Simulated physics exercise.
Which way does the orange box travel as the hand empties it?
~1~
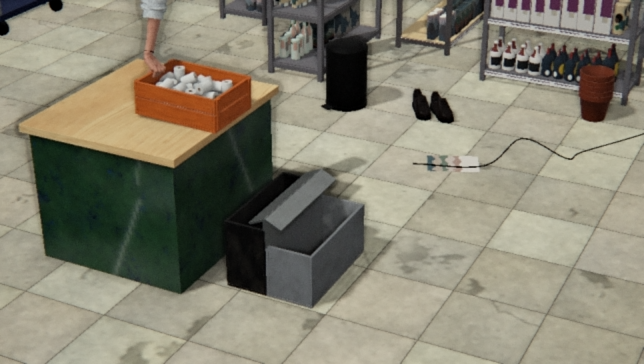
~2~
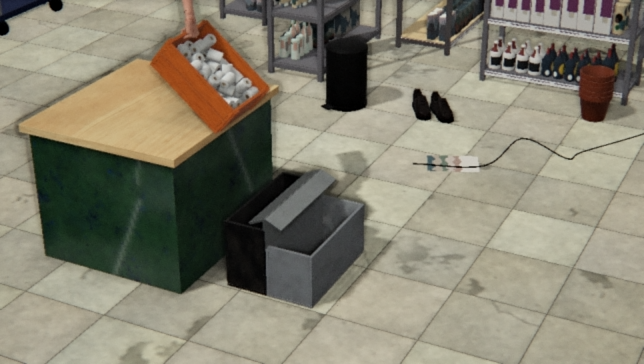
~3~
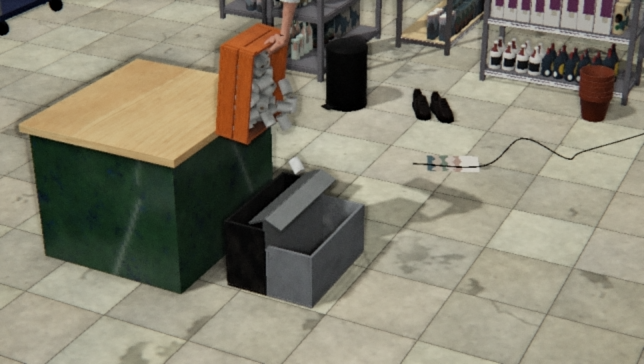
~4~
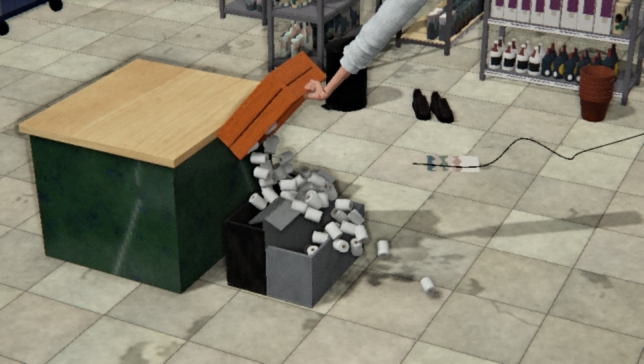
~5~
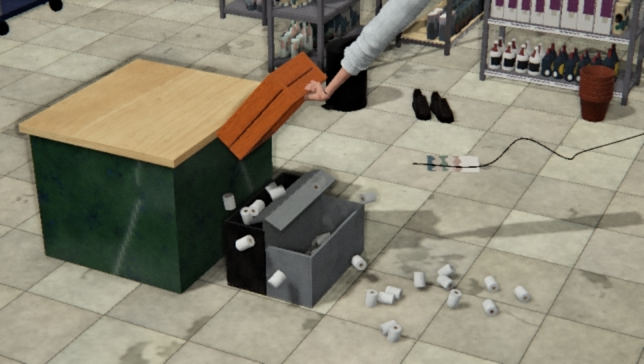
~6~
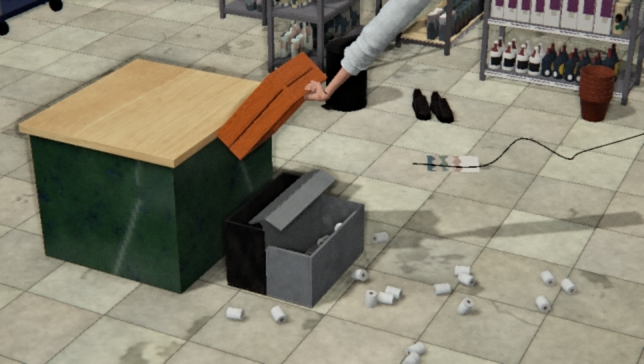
The orange box moves to the right, going from the top of the bench to a spot past its edge.
